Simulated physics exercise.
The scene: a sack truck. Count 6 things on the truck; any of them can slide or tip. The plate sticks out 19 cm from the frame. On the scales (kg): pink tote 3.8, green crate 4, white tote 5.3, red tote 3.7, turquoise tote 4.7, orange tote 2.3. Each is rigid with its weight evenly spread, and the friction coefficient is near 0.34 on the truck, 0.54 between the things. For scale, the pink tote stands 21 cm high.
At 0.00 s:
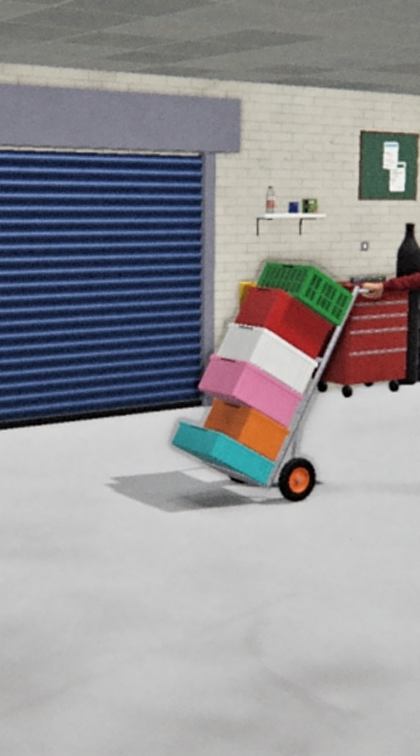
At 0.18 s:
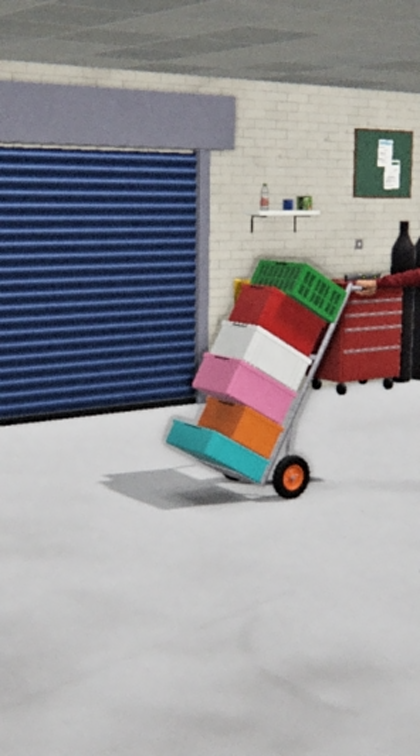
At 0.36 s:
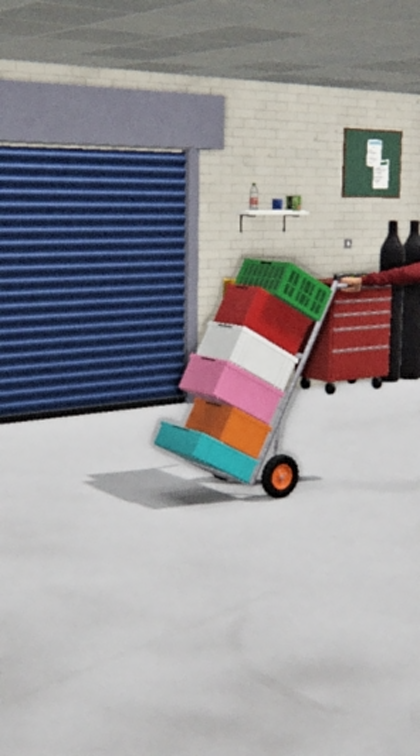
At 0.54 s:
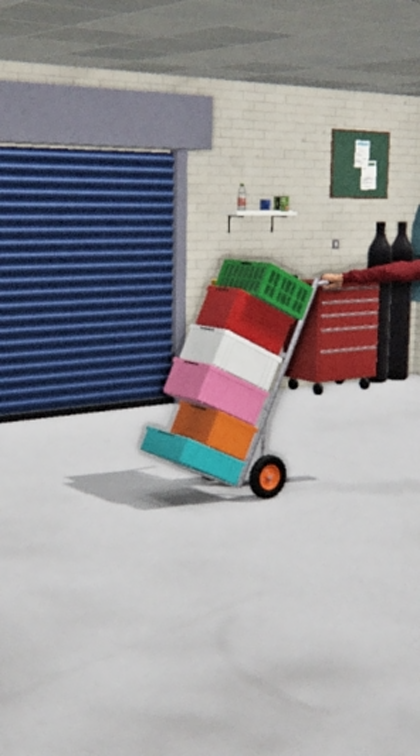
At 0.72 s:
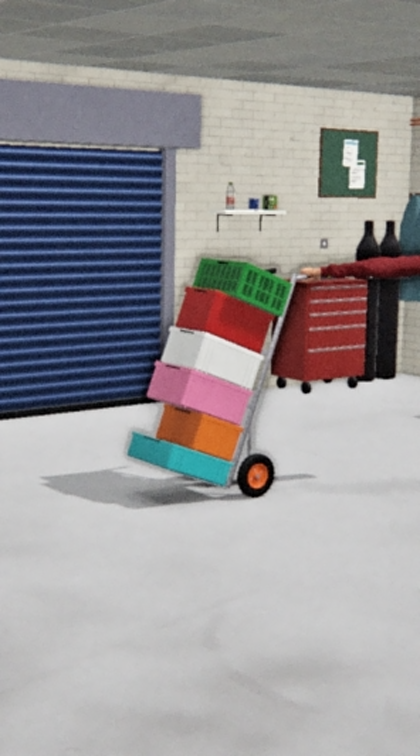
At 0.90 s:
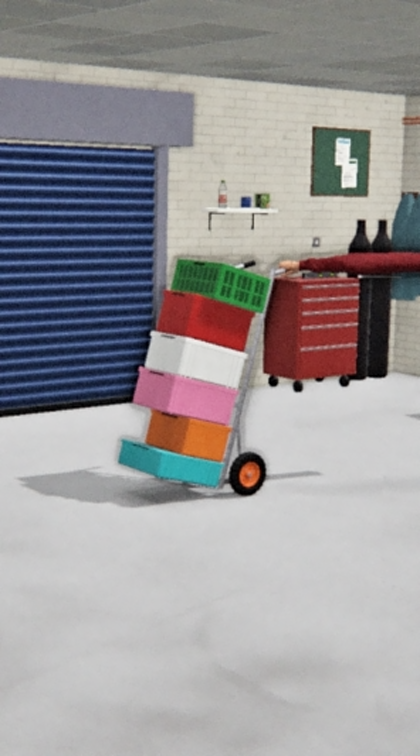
An arm in a red sleeve tilts a sack truck of stacked coloured boxes steadily more upright.
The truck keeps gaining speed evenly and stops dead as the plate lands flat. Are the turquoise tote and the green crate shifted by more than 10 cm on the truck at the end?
The turquoise tote holds its spot; the green crate gets shifted.
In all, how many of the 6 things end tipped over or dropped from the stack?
5 of them.
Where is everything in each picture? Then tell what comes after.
In the first frame, 30° short of upright; turquoise tote (223, 454); green crate (303, 294).
In the second frame, 30° short of upright; red tote (276, 322); orange tote (238, 429).
In the third frame, 28° short of upright; pink tote (231, 390); white tote (246, 357).
In the fourth frame, 25° short of upright; red tote (244, 322); orange tote (212, 431).
In the fifth frame, 21° short of upright; pink tote (199, 394); white tote (212, 359).
In the sixth frame, 16° short of upright; turquoise tote (170, 464); green crate (220, 286).
After 1.70 s, truck upright; green crate 19° off its base near (129, 301); red tote 19° off its base; white tote 19° off its base.
After 2.10 s, truck upright; pink tote, green crate, white tote and red tote now dropped from the stack; orange tote 60° off its base.
After 2.40 s, truck upright; orange tote on its side.
In the end (3.4 s), dropped from the stack, pink tote, green crate, white tote and red tote; toppled on the truck, orange tote; the last one under 10 cm from the start. In the last view, turquoise tote near (169, 481).
